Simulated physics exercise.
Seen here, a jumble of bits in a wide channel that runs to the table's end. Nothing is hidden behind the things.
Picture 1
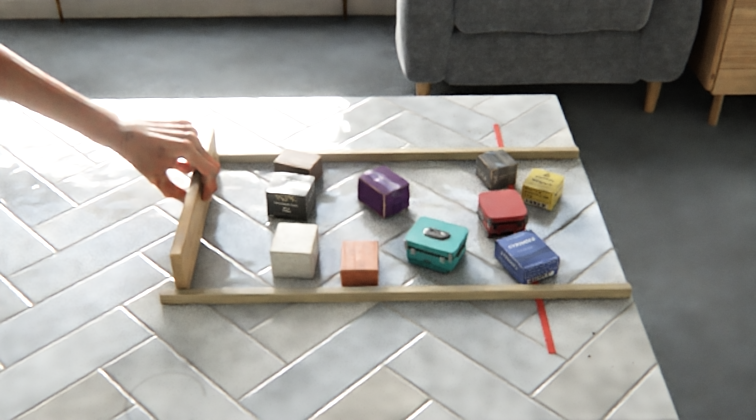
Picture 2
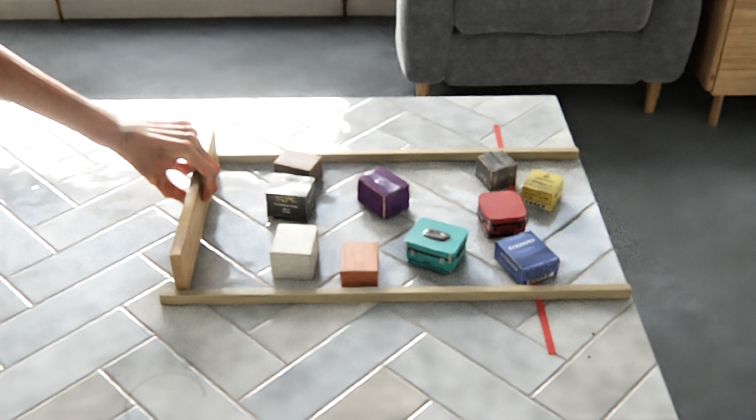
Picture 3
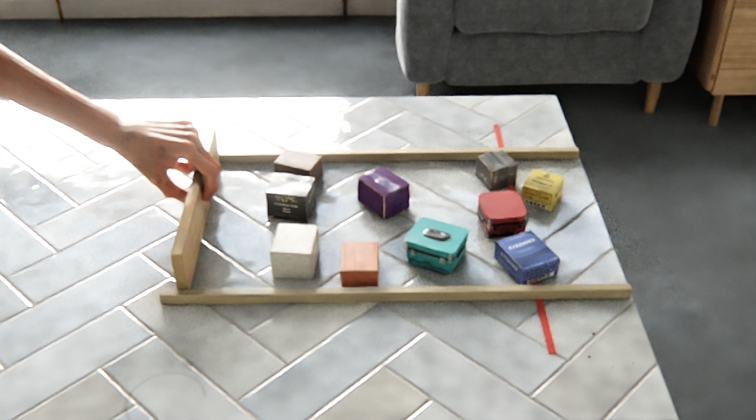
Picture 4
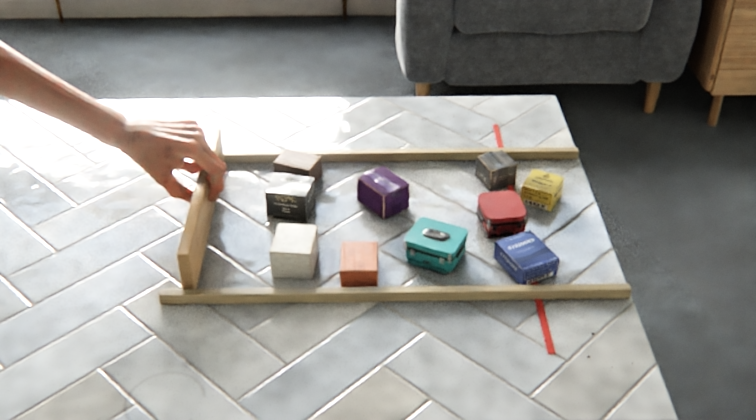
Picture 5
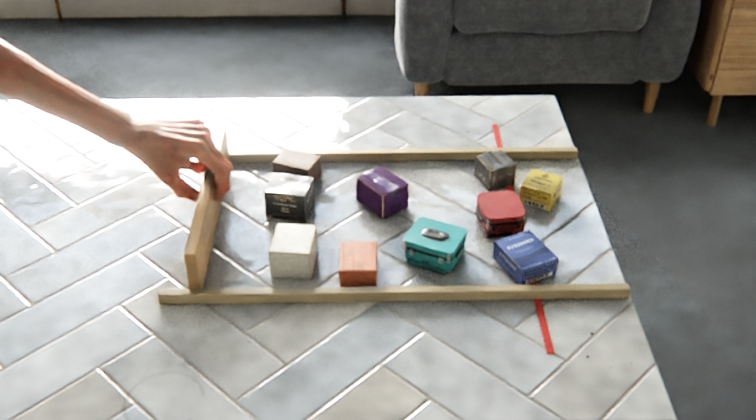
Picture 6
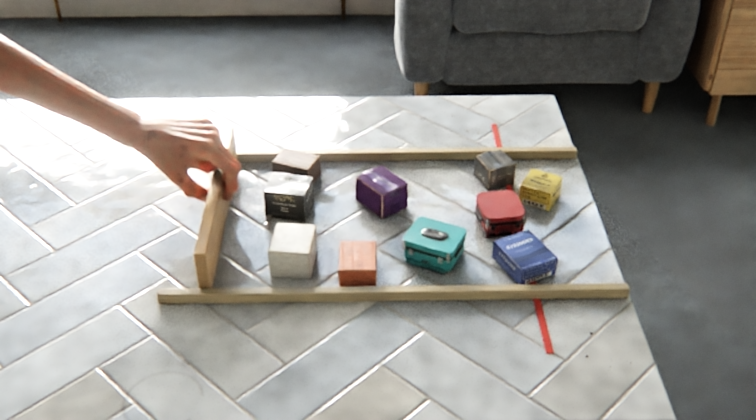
At first, a hand holds a wooden board upright at the left end of a channel between two wooden strips, with assorted small boxes and blocks scattered to its right. The hand then slides the board slightly rightward, narrowing the gap to the nearest blocks, while the objects stay practically still.
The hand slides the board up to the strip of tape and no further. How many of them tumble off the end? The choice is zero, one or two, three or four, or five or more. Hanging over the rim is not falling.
Here the number that fall off is three or four.
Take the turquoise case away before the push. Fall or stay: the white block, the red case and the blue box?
The white block does not fall, the red case does not fall, the blue box is lost.
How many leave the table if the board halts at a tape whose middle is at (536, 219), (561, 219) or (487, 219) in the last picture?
It would be 4, 7 and 1.
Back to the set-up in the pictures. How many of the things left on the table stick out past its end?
0 of them.
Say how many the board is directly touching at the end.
It touches 3.
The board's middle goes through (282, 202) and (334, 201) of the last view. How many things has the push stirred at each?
By then 3, and 6.
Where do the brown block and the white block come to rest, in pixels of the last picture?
The brown block stops around (525, 162); the white block around (548, 247).
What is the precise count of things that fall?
Fallen: 4.
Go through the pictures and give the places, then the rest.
Yellow box (542, 189); blue box (527, 257); grey box (496, 169); board (197, 204); tape (519, 219), in the first frame.
Blue box (526, 258); red case (501, 215), in the second frame.
Grey box (496, 170); turquoise case (436, 246), in the third frame.
Yellow box (542, 190); white block (295, 251), in the fourth frame.
Blue box (525, 258); brown block (297, 169), in the fifth frame.
Yellow box (540, 189); blue box (524, 257); grey box (495, 169); board (218, 203); tape (517, 219), in the sixth frame.
Early on, none off yet; yellow box at rest near (540, 189); blue box at rest near (524, 257); grey box at rest near (495, 169).
A while later, none off yet; yellow box at rest near (540, 189); blue box travelled about its own width near (580, 262); grey box at rest near (495, 169).
Finally, the number that fall off is three or four; lost, turquoise case, red case, blue box and yellow box.
